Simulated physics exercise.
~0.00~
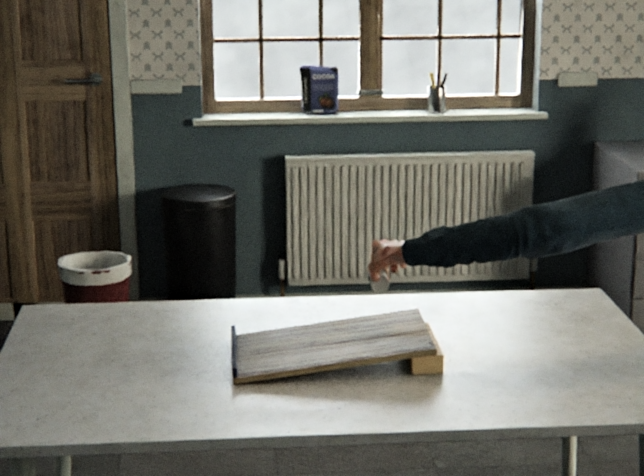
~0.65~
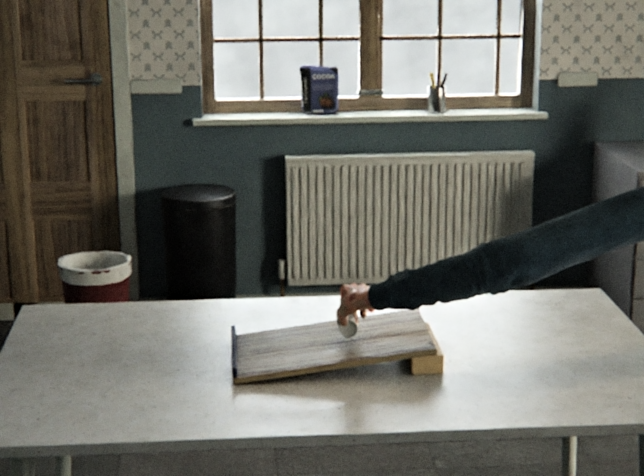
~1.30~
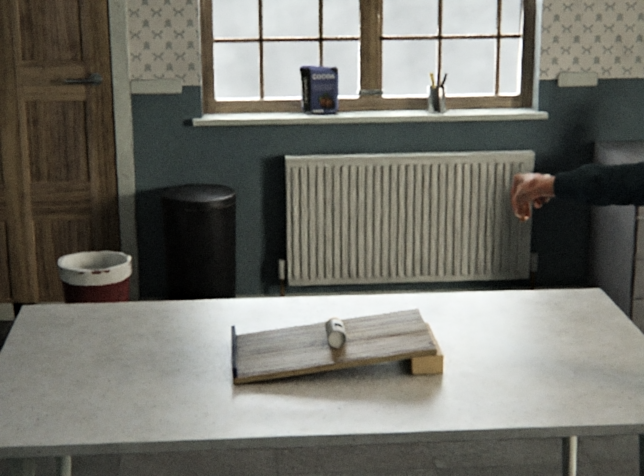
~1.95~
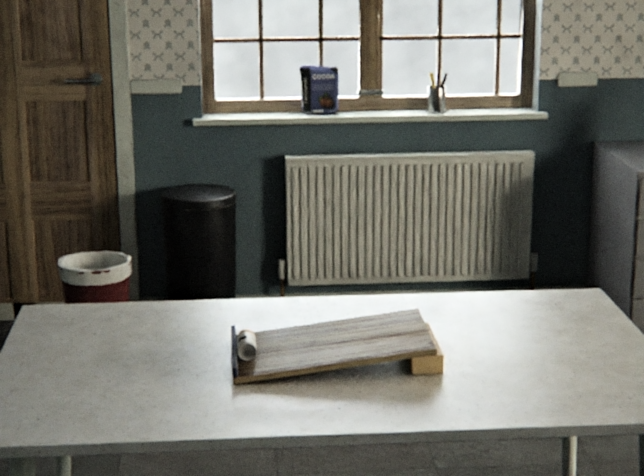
In the video, a hand lowers a small white shaker onto its side on a sloping wooden board propped on a block, then lets go and withdraws to the right. The shaker moves down the slope to the left and ends near the board's low end.
